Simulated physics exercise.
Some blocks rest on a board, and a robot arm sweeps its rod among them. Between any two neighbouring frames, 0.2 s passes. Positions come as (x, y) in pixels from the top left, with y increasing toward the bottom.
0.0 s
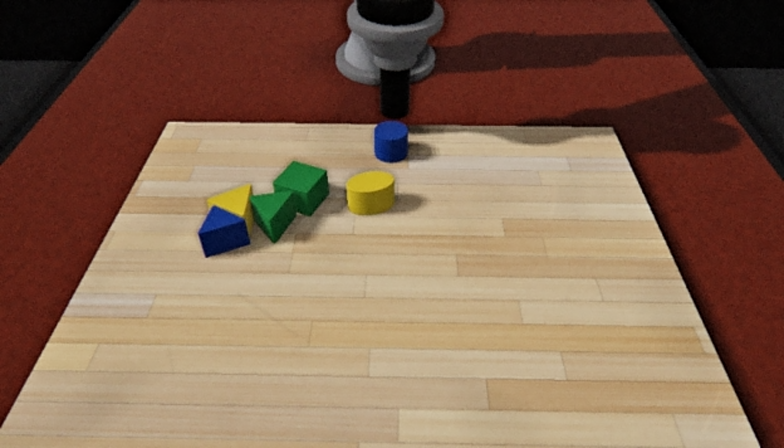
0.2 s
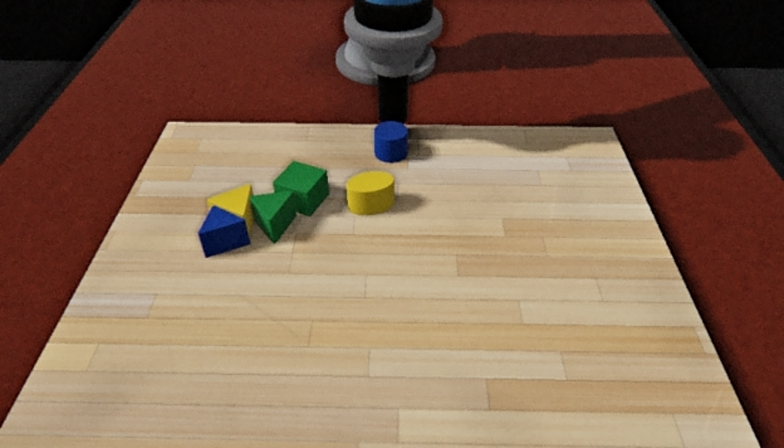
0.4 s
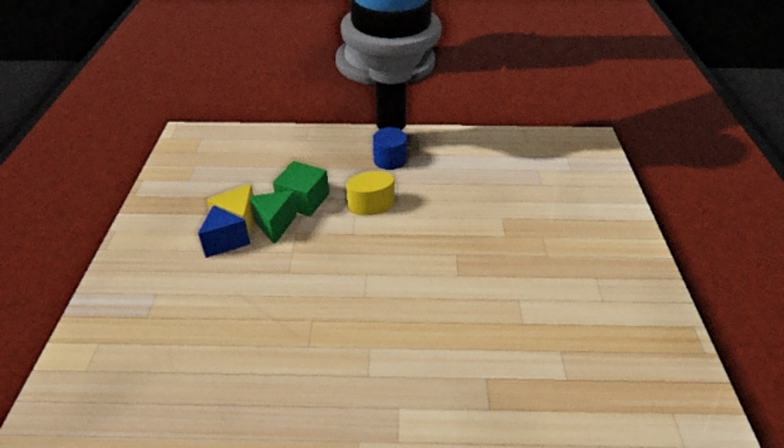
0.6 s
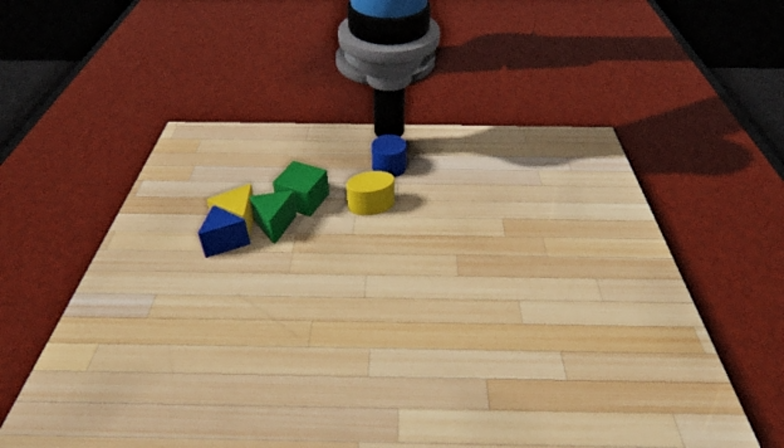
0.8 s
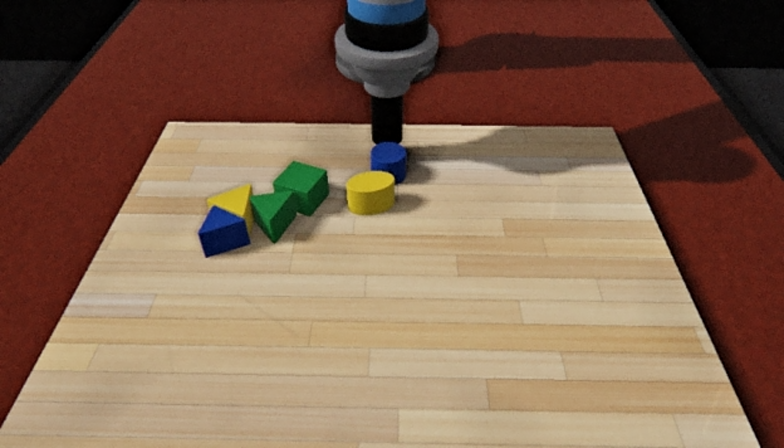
On a wooden board holding six coloured blocks, a robot arm lowers its rod toward the blue cylinder near the far edge, then pushes it a short way toward the viewer, closer to the yellow oval block.
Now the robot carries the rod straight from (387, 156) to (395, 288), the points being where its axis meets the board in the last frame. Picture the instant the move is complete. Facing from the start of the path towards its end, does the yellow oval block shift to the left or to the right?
Toward the right.
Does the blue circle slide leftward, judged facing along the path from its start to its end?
I'd say yes.
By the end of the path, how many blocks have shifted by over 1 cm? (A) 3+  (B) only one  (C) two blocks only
That would be C.
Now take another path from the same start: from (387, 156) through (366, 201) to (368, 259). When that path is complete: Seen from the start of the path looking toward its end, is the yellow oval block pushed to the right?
I expect not.
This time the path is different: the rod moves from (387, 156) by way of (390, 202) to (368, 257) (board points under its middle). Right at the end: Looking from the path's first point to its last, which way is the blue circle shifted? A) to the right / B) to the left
B
The first path, step by step. One third of the way, rod (390, 177); yellow oval block (366, 200), turned 85° clockwise; blue circle (400, 192).
Two thirds of the way, rod (392, 219); yellow oval block (357, 208), turned 105° clockwise; blue circle (417, 233).
At the end, rod (395, 270); green square unmoved; yellow oval block (357, 208), turned 105° clockwise; blue circle (438, 262).
